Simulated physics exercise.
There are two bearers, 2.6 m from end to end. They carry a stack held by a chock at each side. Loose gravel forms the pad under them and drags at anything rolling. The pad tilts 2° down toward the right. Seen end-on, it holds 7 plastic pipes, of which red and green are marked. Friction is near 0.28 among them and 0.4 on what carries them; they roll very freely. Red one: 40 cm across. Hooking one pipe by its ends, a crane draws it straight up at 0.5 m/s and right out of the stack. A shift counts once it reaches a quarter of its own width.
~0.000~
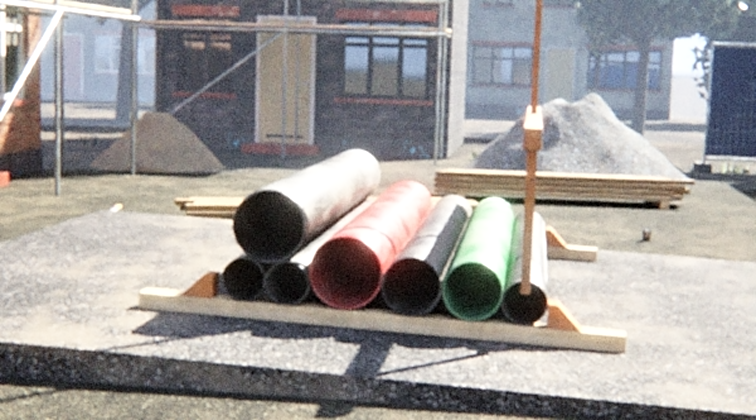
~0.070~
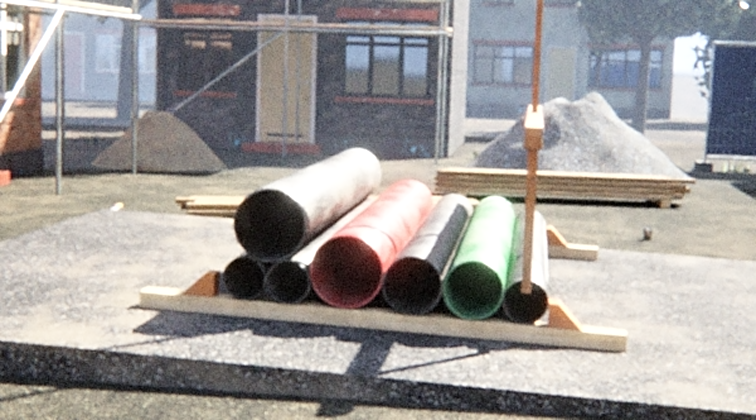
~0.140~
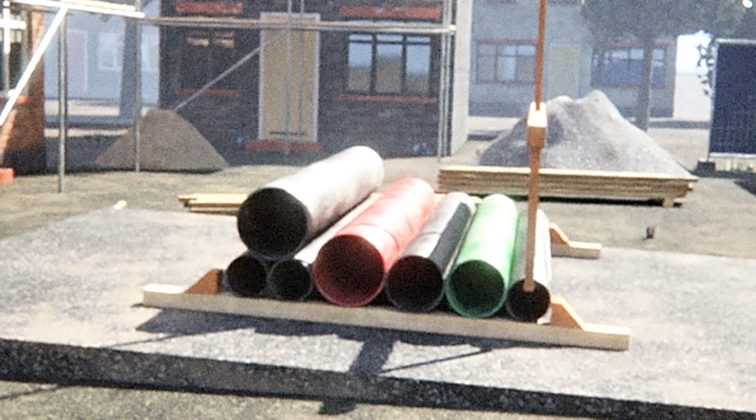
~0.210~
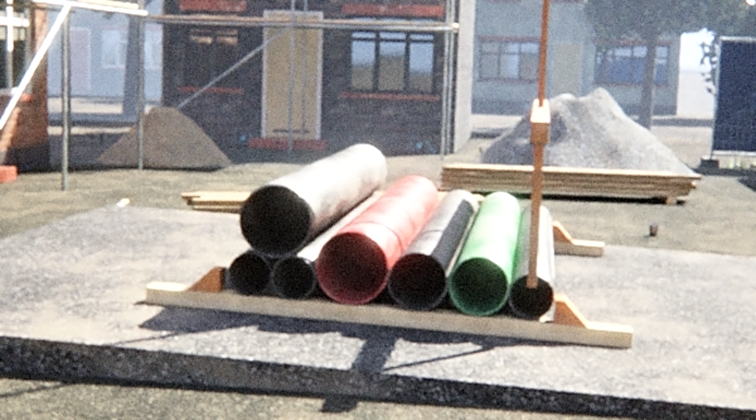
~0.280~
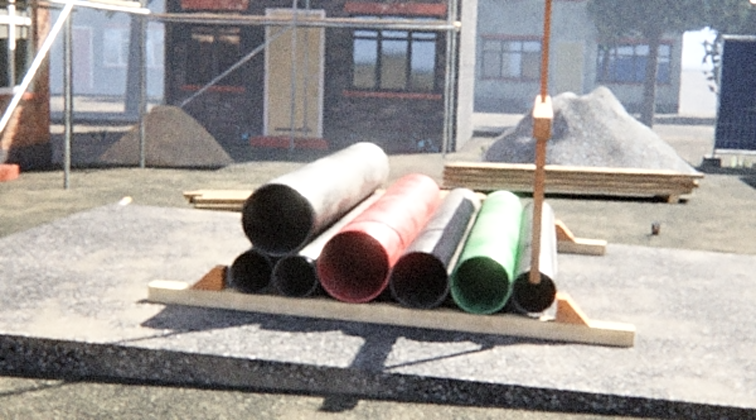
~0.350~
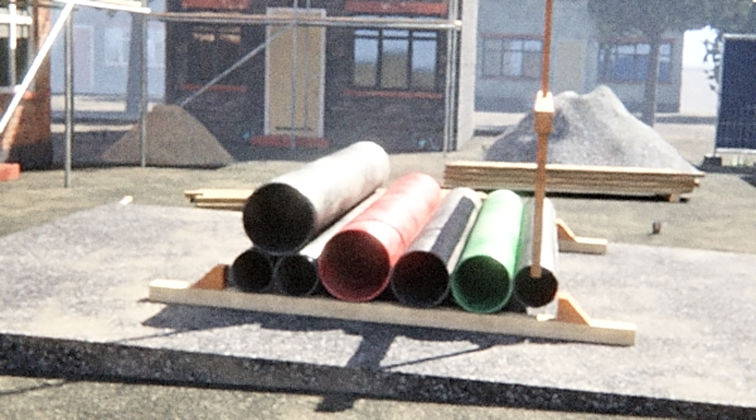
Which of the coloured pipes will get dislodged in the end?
Red will, green will.
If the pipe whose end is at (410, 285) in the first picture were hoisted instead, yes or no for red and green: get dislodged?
Answers then - red: Affirmative, green: Negative.
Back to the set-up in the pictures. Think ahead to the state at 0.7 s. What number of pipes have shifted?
At that point, 0.
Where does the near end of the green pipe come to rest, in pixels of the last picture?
Around (528, 288).
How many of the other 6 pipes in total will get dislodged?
Exactly 6.
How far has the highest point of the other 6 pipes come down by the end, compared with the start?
0 cm.
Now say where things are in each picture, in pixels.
In the first picture, red (346, 273), green (472, 291); hooked one at (525, 304); the pad slopes 2° down to the right; 6 of the 7 form the bottom row.
In the second picture, red (346, 272), green (473, 290); hooked one at (526, 303).
In the third picture, red (349, 270), green (476, 289); hooked one at (528, 301).
In the fourth picture, red (352, 268), green (479, 286); hooked one at (532, 297), up 1 cm.
In the fifth picture, red (354, 266), green (481, 285); hooked one at (534, 292), up 3 cm.
In the sixth picture, red (355, 266), green (481, 284); hooked one at (535, 287), up 5 cm.
Then, 0.7 s in, red is where it was; green is unmoved; 0 others dislodged.
Then, 1.1 s in, still the same for red, green; 0 others dislodged.
Then, 1.5 s in, red is 6 cm further right; green is 6 cm further right; 0 others dislodged.
Then, 2.0 s in, red is 12 cm further right; green is 12 cm further right; 5 others dislodged.
In the end (3.7 s), red is 24 cm further right; green is 24 cm further right; 6 others dislodged.
